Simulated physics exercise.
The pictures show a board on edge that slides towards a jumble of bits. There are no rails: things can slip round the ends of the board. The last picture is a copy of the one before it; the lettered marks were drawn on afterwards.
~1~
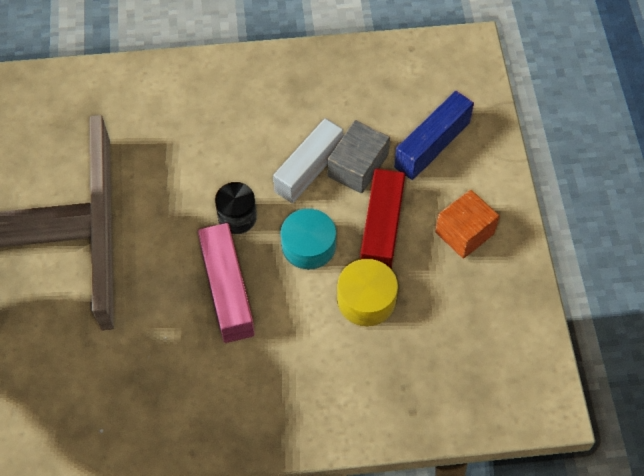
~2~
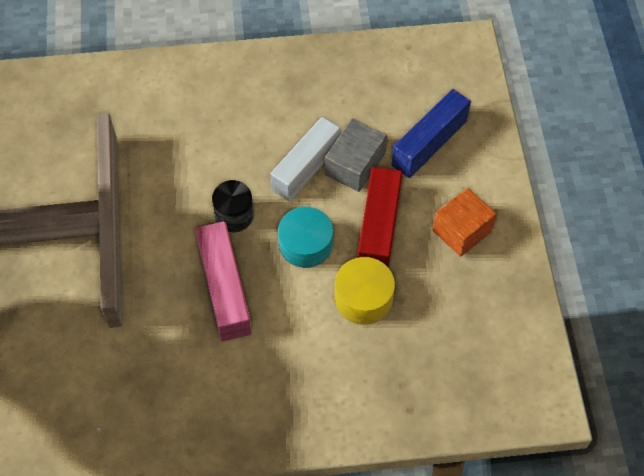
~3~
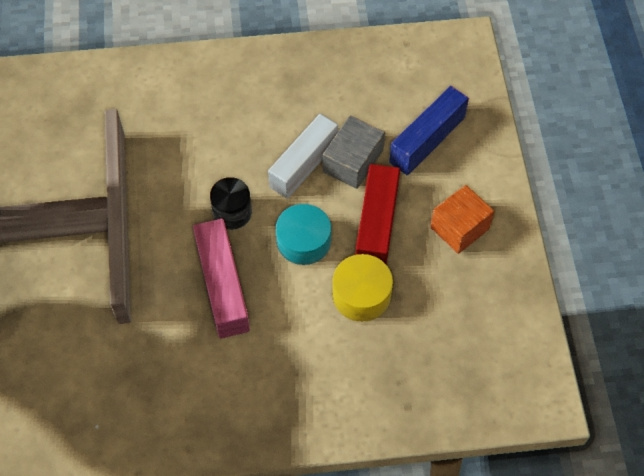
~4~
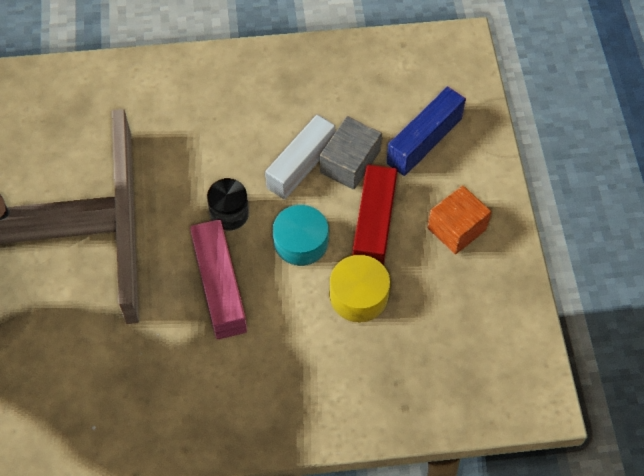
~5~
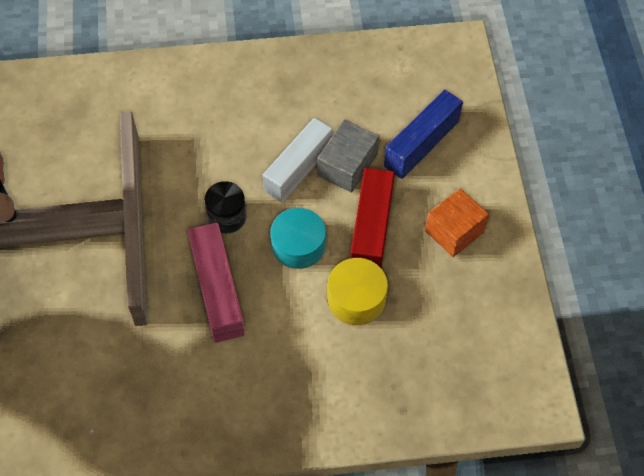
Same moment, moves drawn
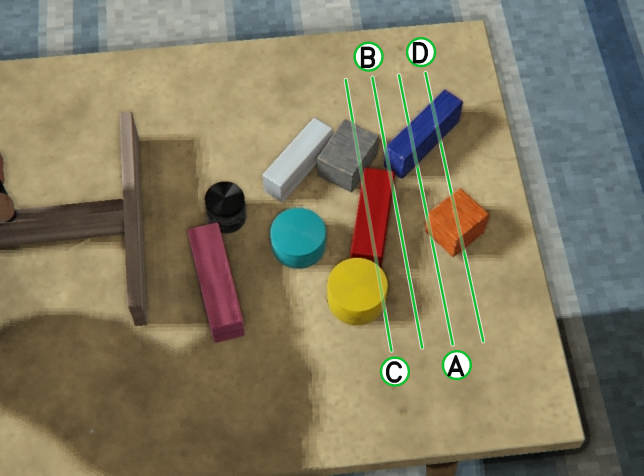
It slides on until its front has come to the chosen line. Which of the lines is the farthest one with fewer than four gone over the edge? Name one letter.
D.
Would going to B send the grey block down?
No.
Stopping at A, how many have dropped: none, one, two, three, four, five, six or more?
One.
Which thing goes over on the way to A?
The orange block goes over.
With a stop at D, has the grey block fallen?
No.
On the marked copy, A at (424, 200); B at (395, 203); C at (367, 206); D at (452, 197).
Following D. Soon after the start, board (247, 193); white stick (302, 158); pink stick (278, 277).
Later, board (363, 182); orange block (511, 199); blue bar (448, 125).
In the end, board (451, 174); red stick over the edge; orange block over the edge; three fallen.
As for the rest, A is within the limit but short; B is within the limit but short; C is within the limit but short.
